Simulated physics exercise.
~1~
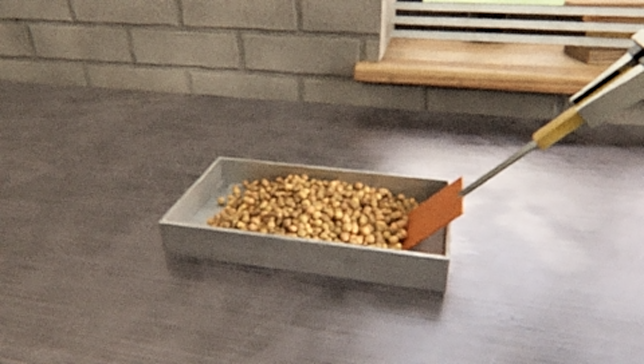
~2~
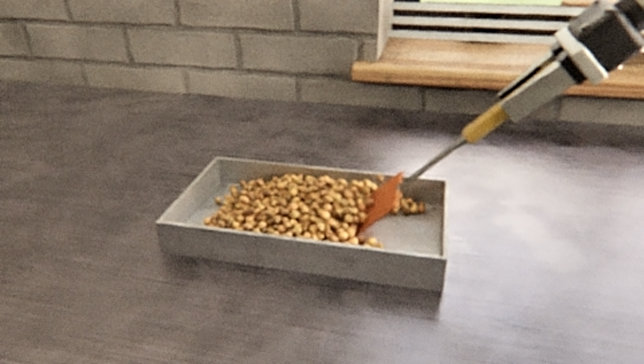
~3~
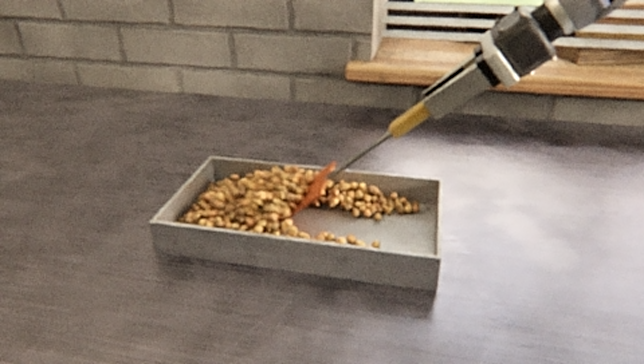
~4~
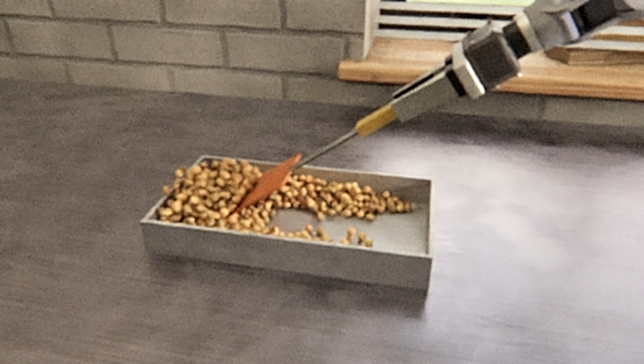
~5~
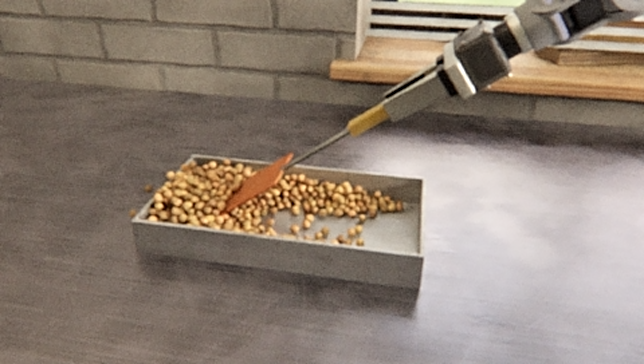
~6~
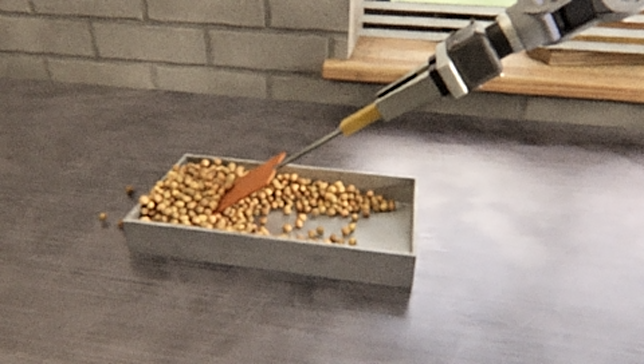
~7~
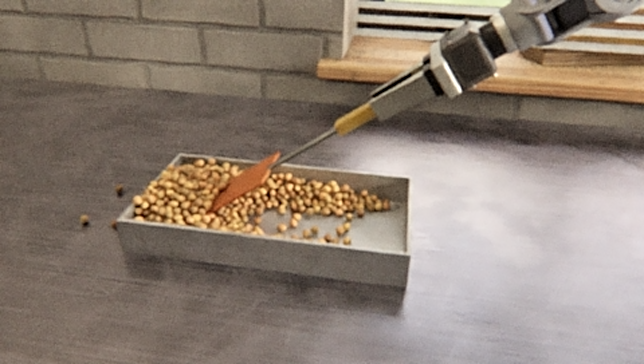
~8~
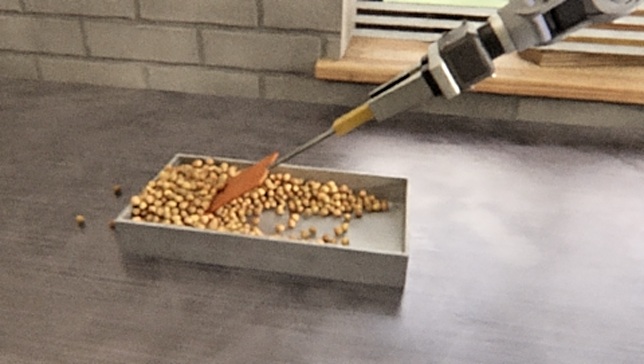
In the video, a robot arm sweeps an orange turner leftward through dried chickpeas in a gray rectangular tin, heaping them at the left end. The turner tilts flatter and stops, and a few chickpeas spill onto the table while most remain in the tin.
